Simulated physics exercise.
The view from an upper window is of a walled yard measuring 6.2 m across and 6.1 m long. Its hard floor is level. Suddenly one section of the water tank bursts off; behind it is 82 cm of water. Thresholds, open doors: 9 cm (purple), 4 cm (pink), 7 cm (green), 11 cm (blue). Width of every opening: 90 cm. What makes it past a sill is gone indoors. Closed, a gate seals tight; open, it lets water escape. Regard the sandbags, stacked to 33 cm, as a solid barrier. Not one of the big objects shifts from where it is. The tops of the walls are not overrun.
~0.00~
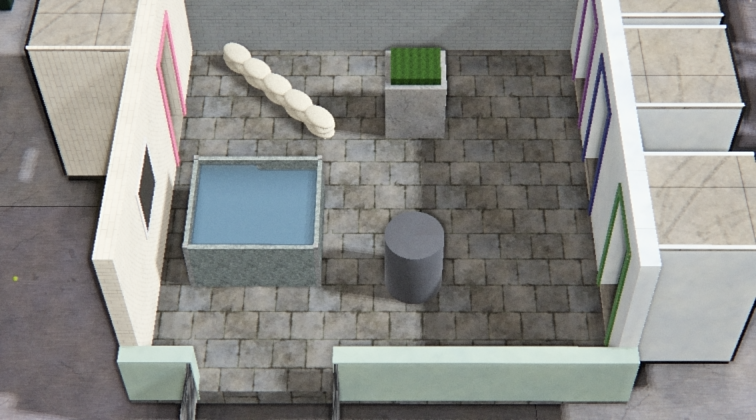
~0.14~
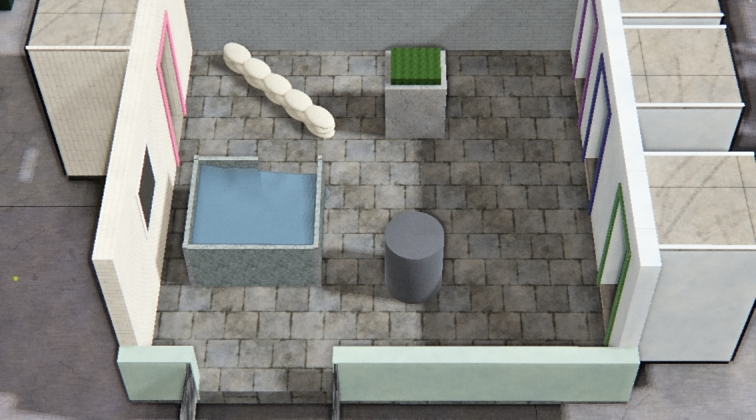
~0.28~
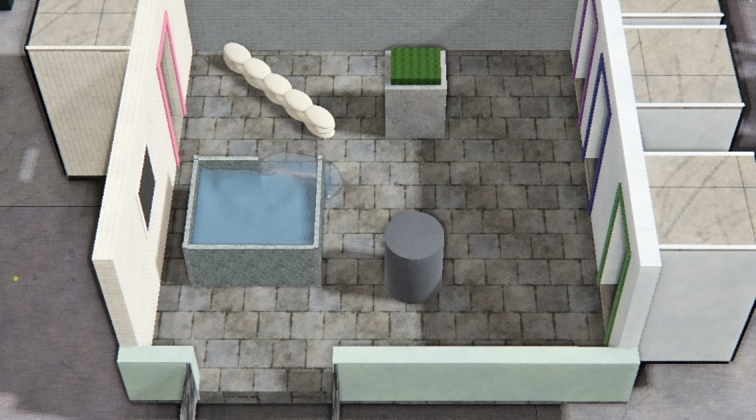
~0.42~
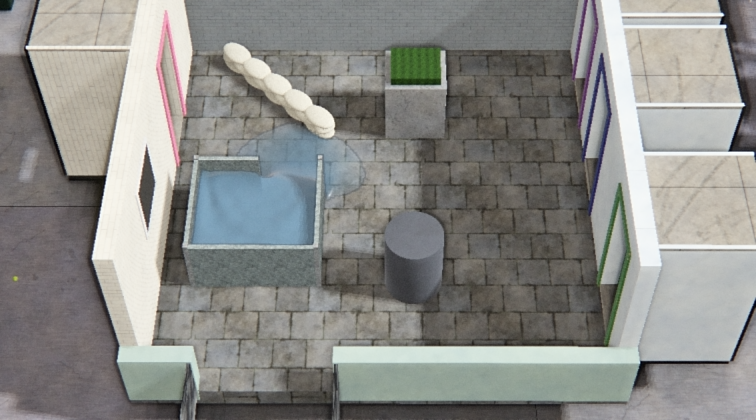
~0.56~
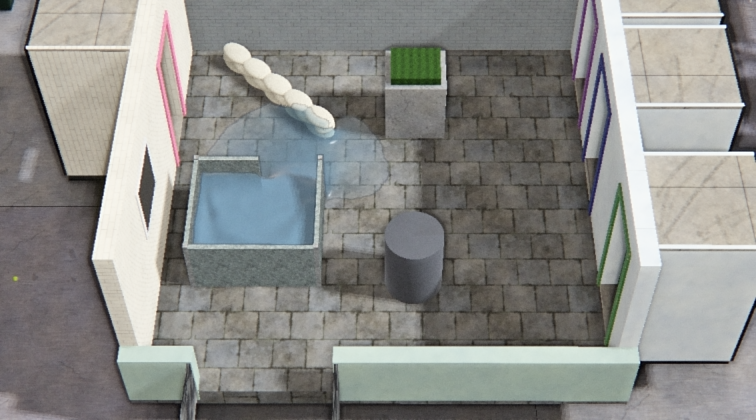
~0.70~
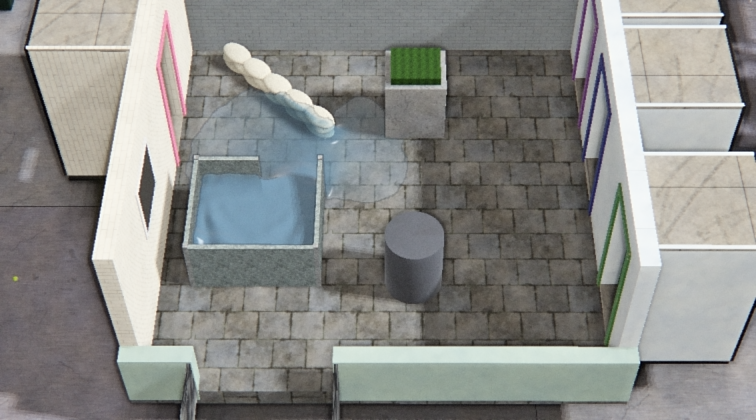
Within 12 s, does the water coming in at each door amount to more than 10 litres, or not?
Purple door: Short of the set amount, pink door: Beyond the set amount, green door: Short of the set amount, blue door: Short of the set amount.
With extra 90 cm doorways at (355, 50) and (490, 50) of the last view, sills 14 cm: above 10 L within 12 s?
Per doorway, in order: Sufficient / insufficient.
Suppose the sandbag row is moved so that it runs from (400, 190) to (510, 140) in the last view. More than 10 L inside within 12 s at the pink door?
Note, pink vs limit: Higher.
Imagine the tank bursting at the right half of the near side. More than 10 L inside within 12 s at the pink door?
At the pink door the limit is not exceeded.
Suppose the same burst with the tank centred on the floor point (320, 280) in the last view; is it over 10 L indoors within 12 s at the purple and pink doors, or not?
Lab note: Purple door limit exceeded; pink door limit exceeded.
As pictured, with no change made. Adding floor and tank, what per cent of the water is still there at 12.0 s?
It comes to near 84 per cent.
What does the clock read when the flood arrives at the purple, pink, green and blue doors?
So purple at 2.4 s, pink at 0.8 s, green at 4.5 s, and blue at 2.4 s.
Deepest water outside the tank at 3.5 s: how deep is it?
It gets to some 28 cm.
After 1.4 s water covers 20 % of the floor and is deepest (44 cm) near (193, 56); purple door not reached, pink door 5 cm at the sill, 1 L in, green door not reached, blue door not reached.
After 2.2 s water covers 30 % of the floor and is deepest (48 cm) near (193, 56); purple door not reached, pink door 11 cm at the sill, 8 L in, green door not reached, blue door not reached.
After 3.5 s water covers 50 % of the floor and is deepest (28 cm) near (189, 81); purple door 6 cm at the sill, 0 L in, pink door 14 cm at the sill, 48 L in, green door not reached, blue door 6 cm at the sill, 0 L in.
After 7.0 s water covers 80 % of the floor and is deepest (16 cm) near (149, 375); purple door 6 cm at the sill, 1 L in, pink door 10 cm at the sill, 183 L in, green door 4 cm at the sill, 0 L in, blue door 5 cm at the sill, 0 L in.
After 12.0 s water covers 95 % of the floor and is deepest (8 cm) near (569, 376); purple door 5 cm at the sill, 1 L in, pink door 6 cm at the sill, 227 L in, green door 8 cm at the sill, 0 L in, blue door 4 cm at the sill, 0 L in.
